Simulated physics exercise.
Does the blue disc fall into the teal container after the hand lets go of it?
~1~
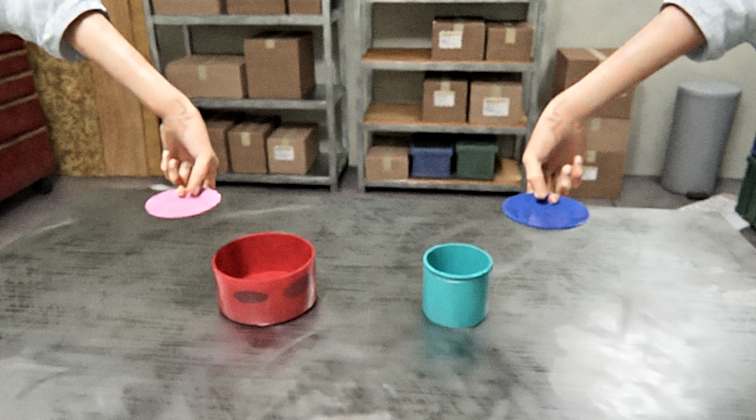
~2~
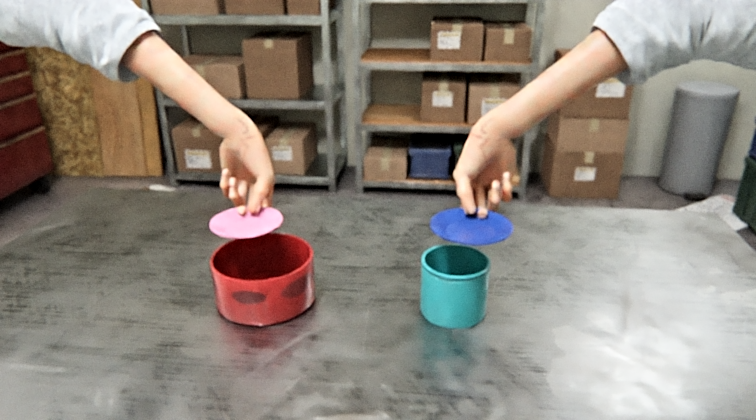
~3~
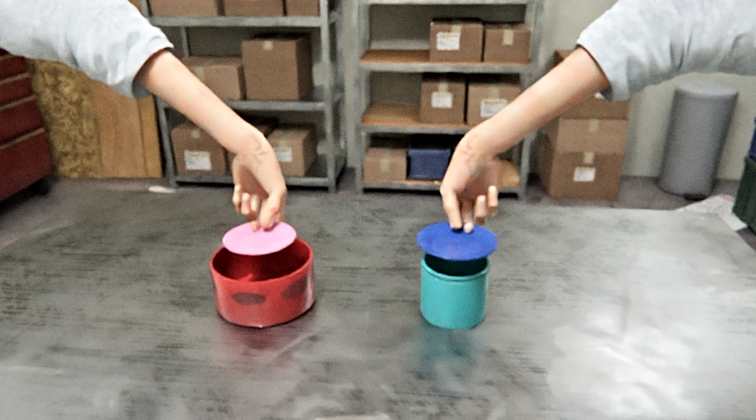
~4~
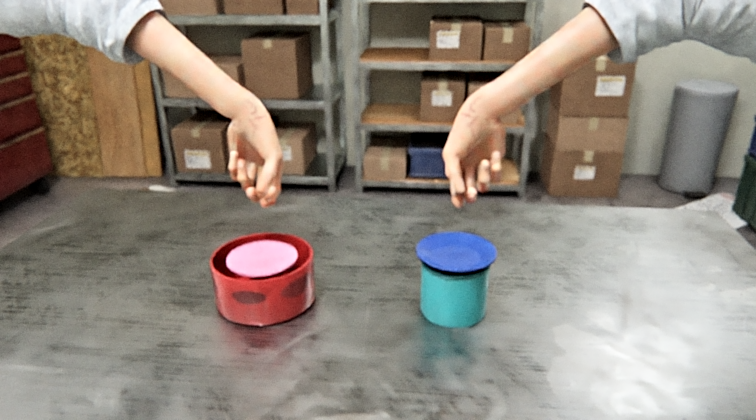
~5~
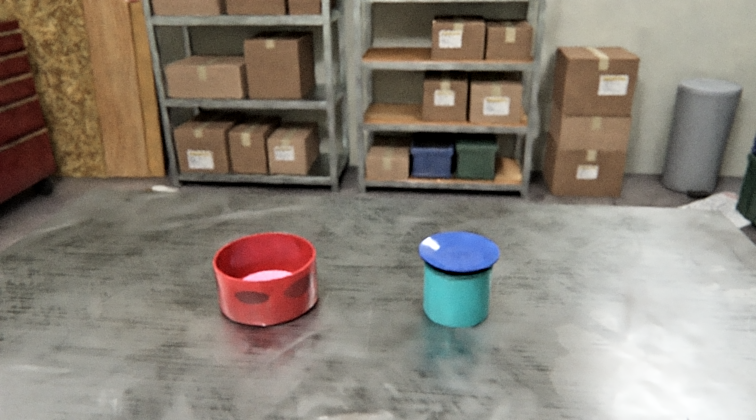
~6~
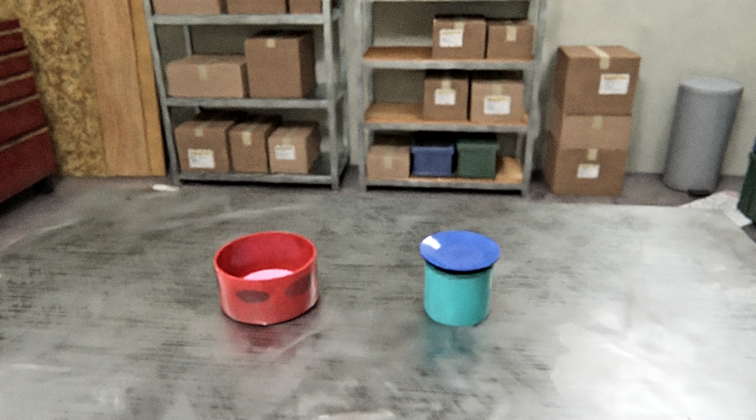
No, the blue disc stays on the rim and covers the opening of the teal container.
